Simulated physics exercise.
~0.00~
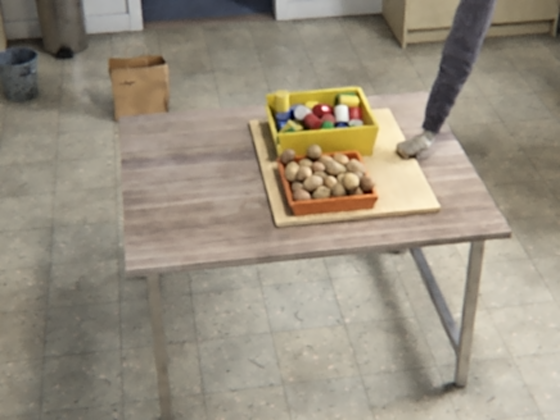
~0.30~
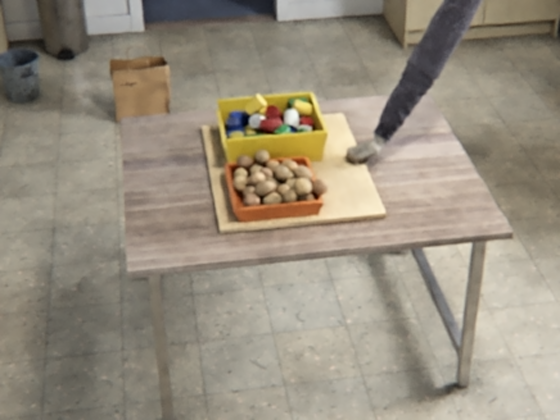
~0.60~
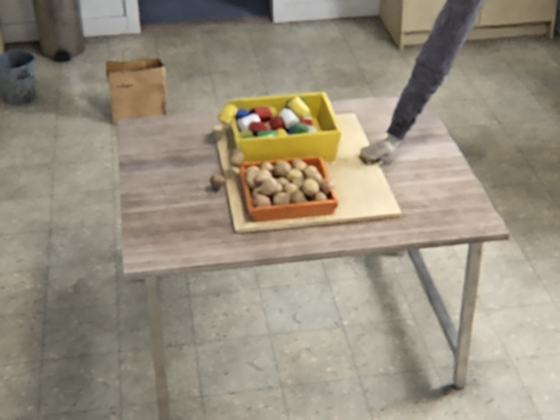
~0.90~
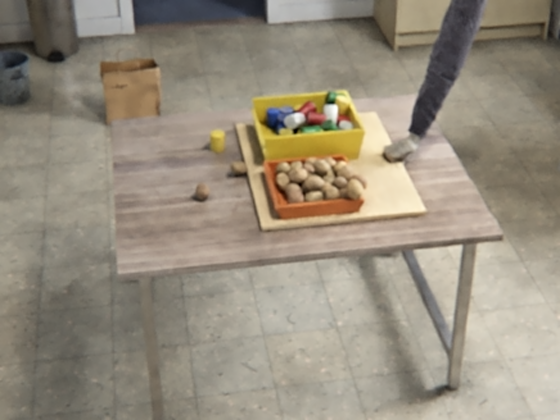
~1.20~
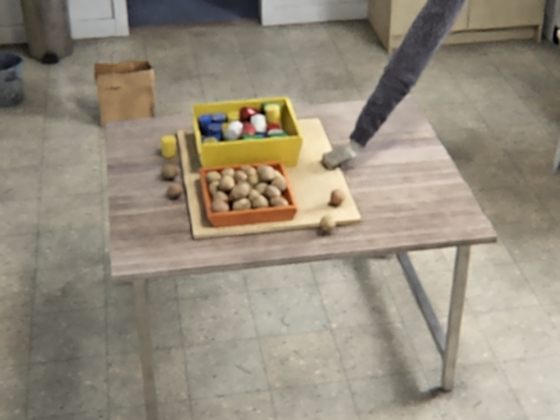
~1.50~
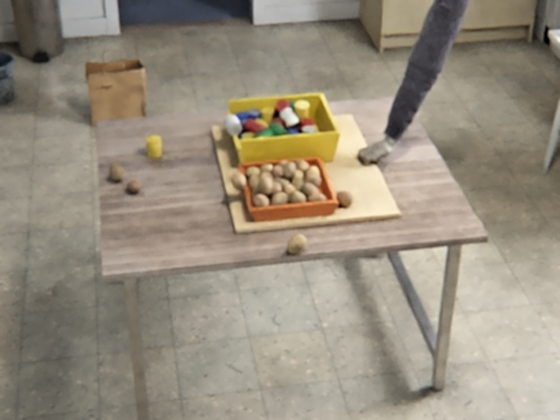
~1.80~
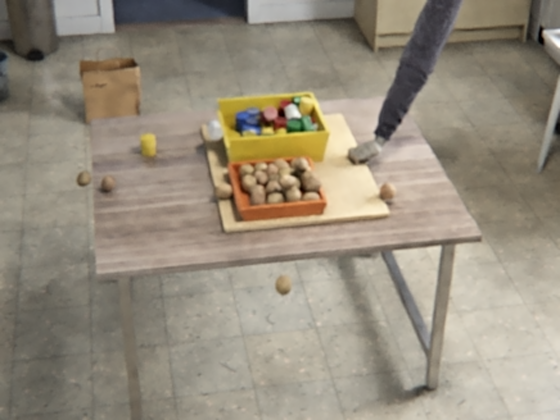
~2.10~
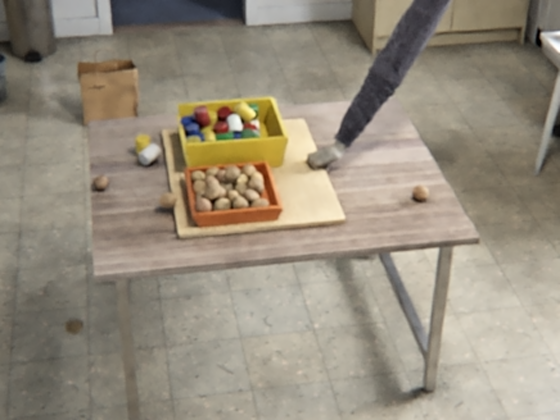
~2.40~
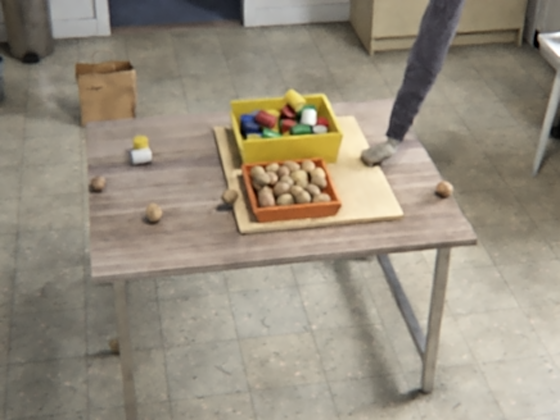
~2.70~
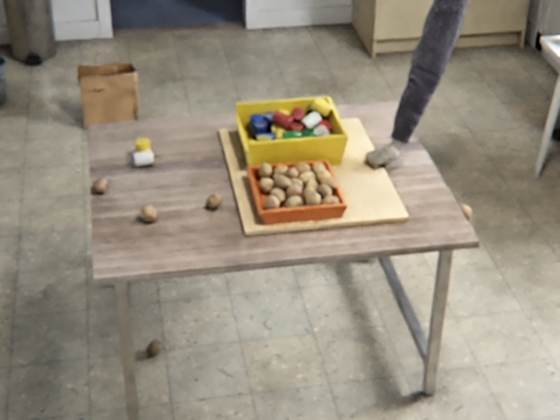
At first, a hand in a grey sleeve grips a board on a table, with a yellow crate of colourful jars behind an orange crate of potatoes. The hand jerks the board left, then slides it back right, and a yellow jar and some potatoes spill out on the left. Another shove left leaves potatoes loose at the right as well. As the shaking continues, potatoes roll off the table's edges and a white jar drops beside the yellow one. Finally the board rests back at the right, most contents still in their crates, two jars lying on the tabletop.
